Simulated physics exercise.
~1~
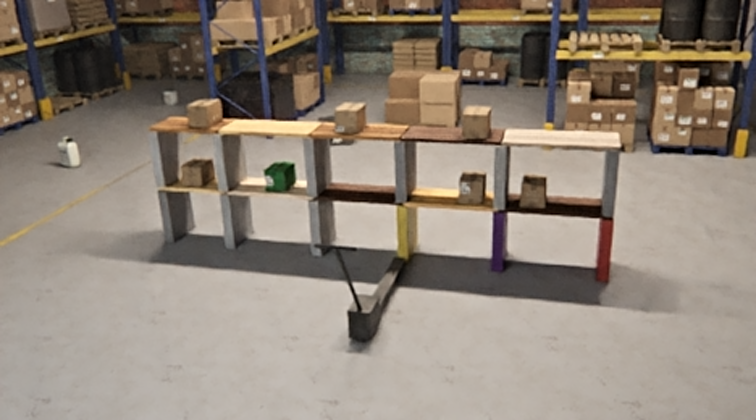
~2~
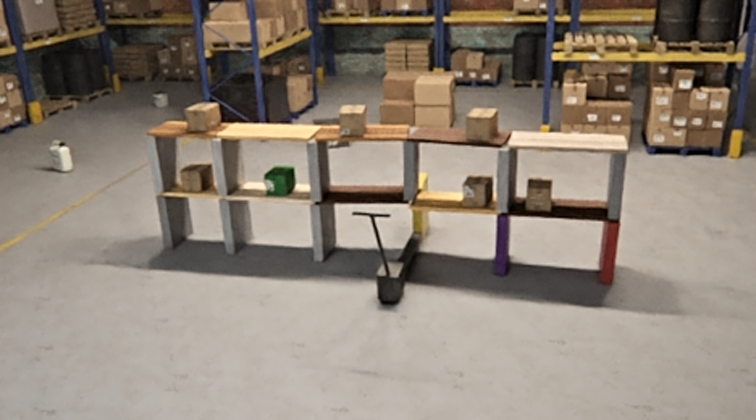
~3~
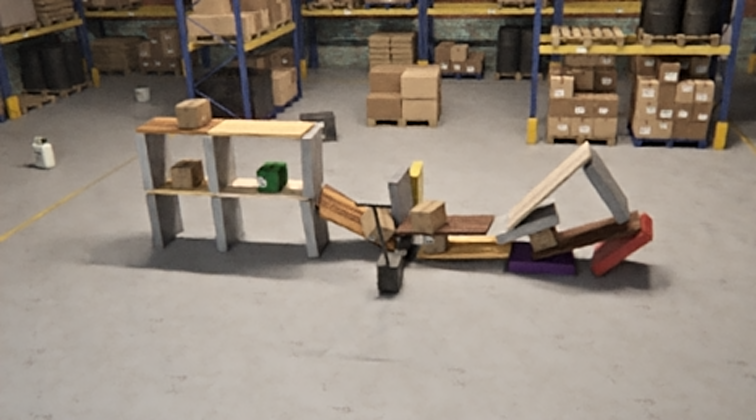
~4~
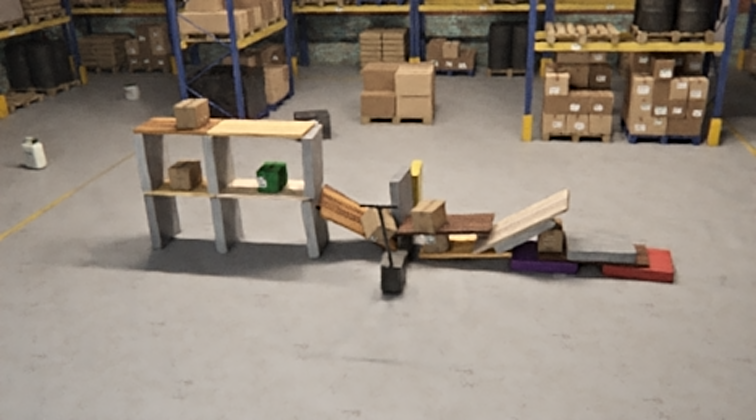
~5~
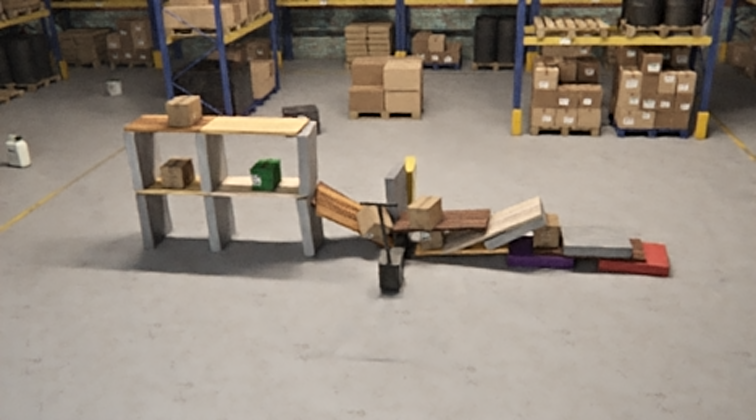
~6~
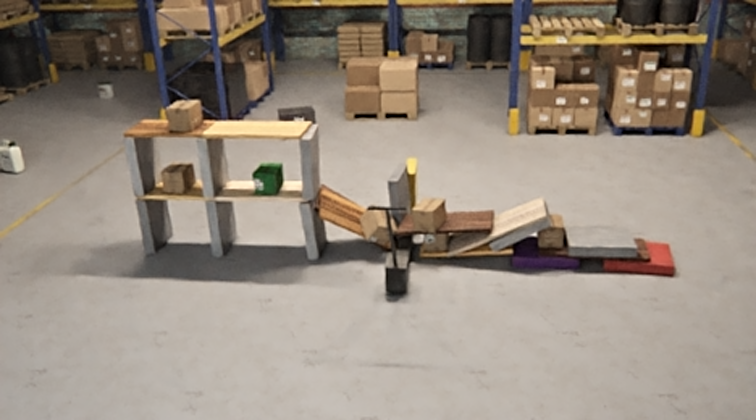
At the start, a long two-tier row of upright cases and loose boards stands in a warehouse, with small cartons on its shelves and a dark jack low in front of it. The jack moves in toward the row and pushes the yellow upright back, still standing. The boards above lose support, and the middle and right side collapse, the purple upright tipping onto its side while the red one leans. The red upright then drops flat and a propped board sinks. At the end, the left section still stands with its green carton in place, beside the wreckage and the motionless jack.
